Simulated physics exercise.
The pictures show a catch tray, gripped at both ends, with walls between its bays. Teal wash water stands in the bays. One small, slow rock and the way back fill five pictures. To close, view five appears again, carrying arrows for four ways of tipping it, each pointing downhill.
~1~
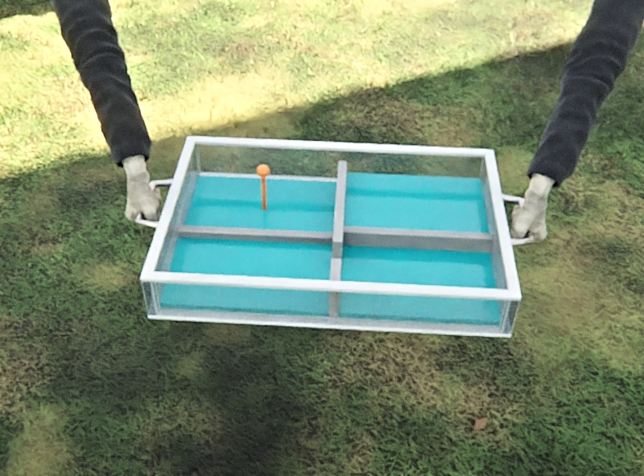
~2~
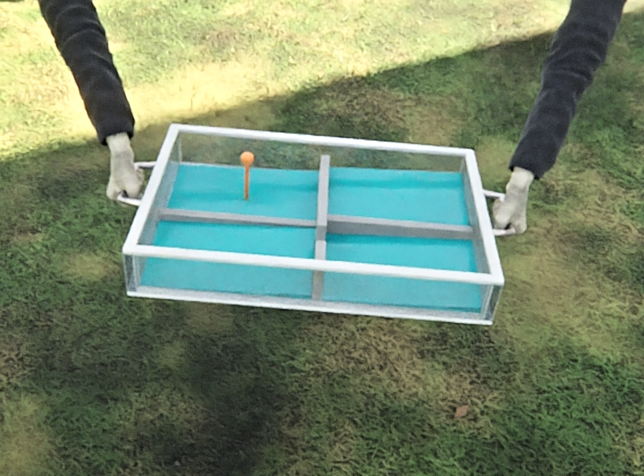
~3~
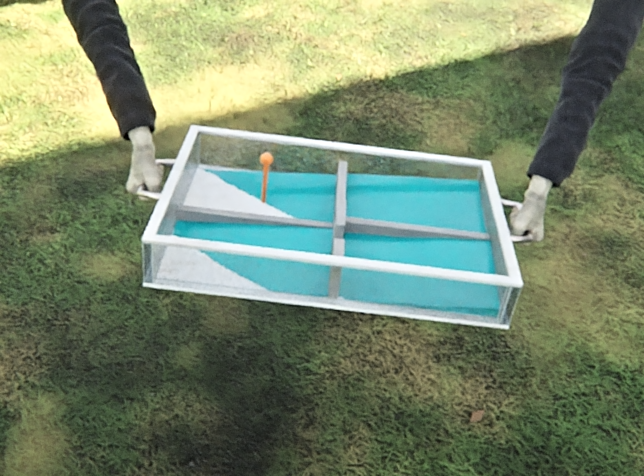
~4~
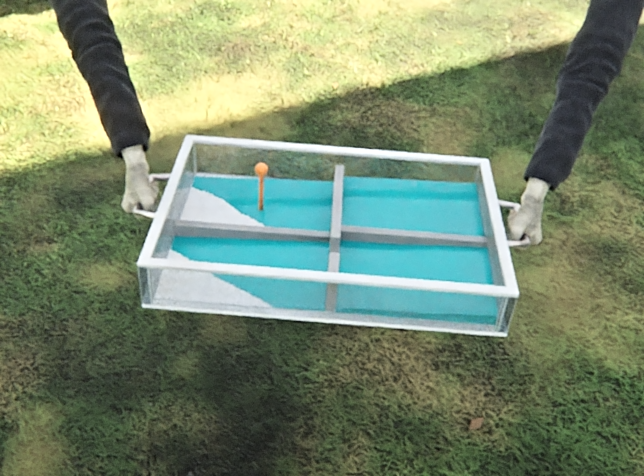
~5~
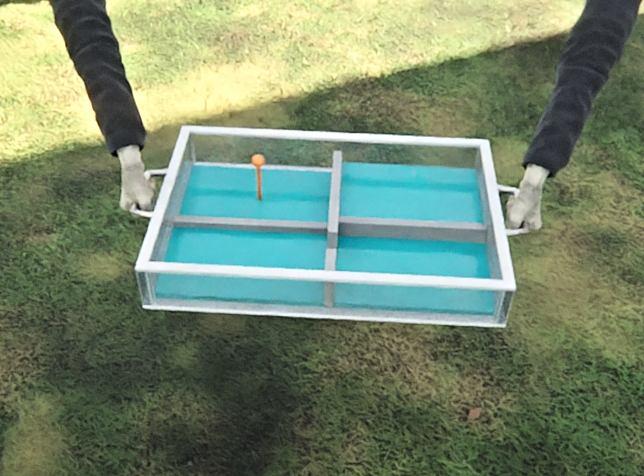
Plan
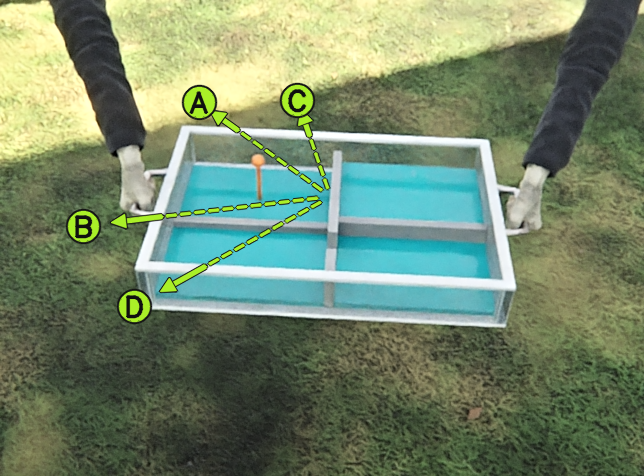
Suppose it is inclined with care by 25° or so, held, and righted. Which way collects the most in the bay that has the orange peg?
Choose C.
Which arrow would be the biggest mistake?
D.
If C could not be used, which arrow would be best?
It is A.
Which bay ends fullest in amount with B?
That is the back left bay.
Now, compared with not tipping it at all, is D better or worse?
Worse.
On the marked copy, A ends at (214, 113); B ends at (116, 222); C ends at (302, 114); D ends at (164, 289).
Choosing A, about 43 % of the liquid ends in the peg's bay; about 39 % goes over the rim.
Choosing B, about 31 % of the liquid ends in the peg's bay; about 16 % goes over the rim.
Choosing C, about 55 % of the liquid ends in the peg's bay; almost none goes over the rim.
Choosing D, about 3 % of the liquid ends in the peg's bay; about 46 % goes over the rim.
